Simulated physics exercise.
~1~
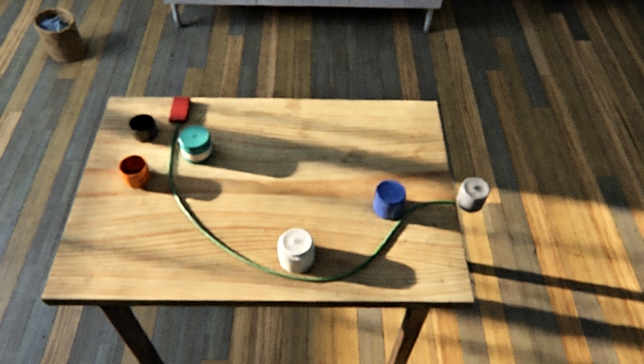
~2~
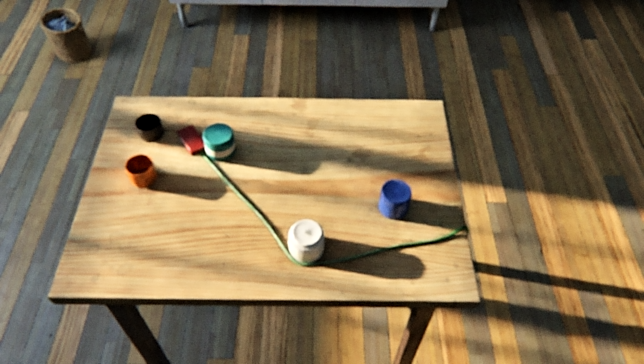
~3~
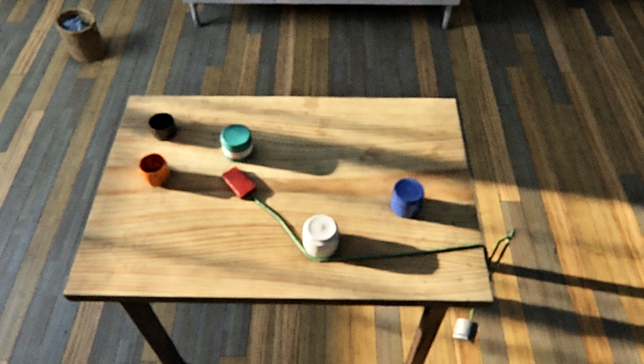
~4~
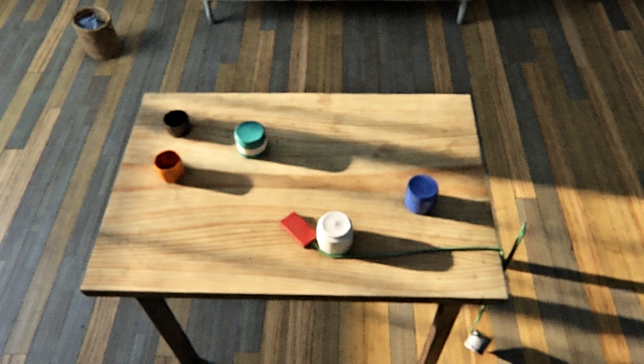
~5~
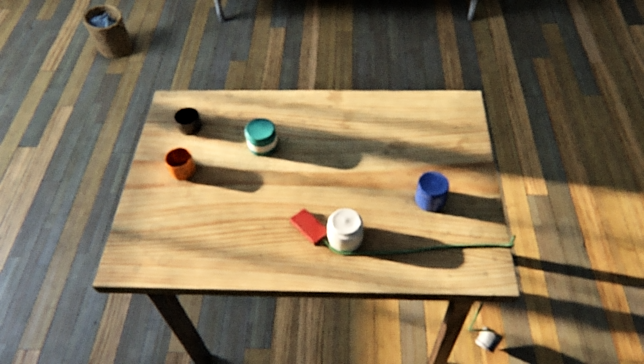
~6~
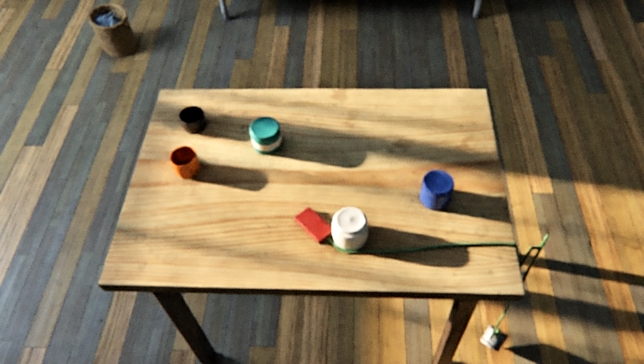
Grey speaker dropping off a wooden table's right edge, its green cable dragging a red phone across until it rests against the white jar.
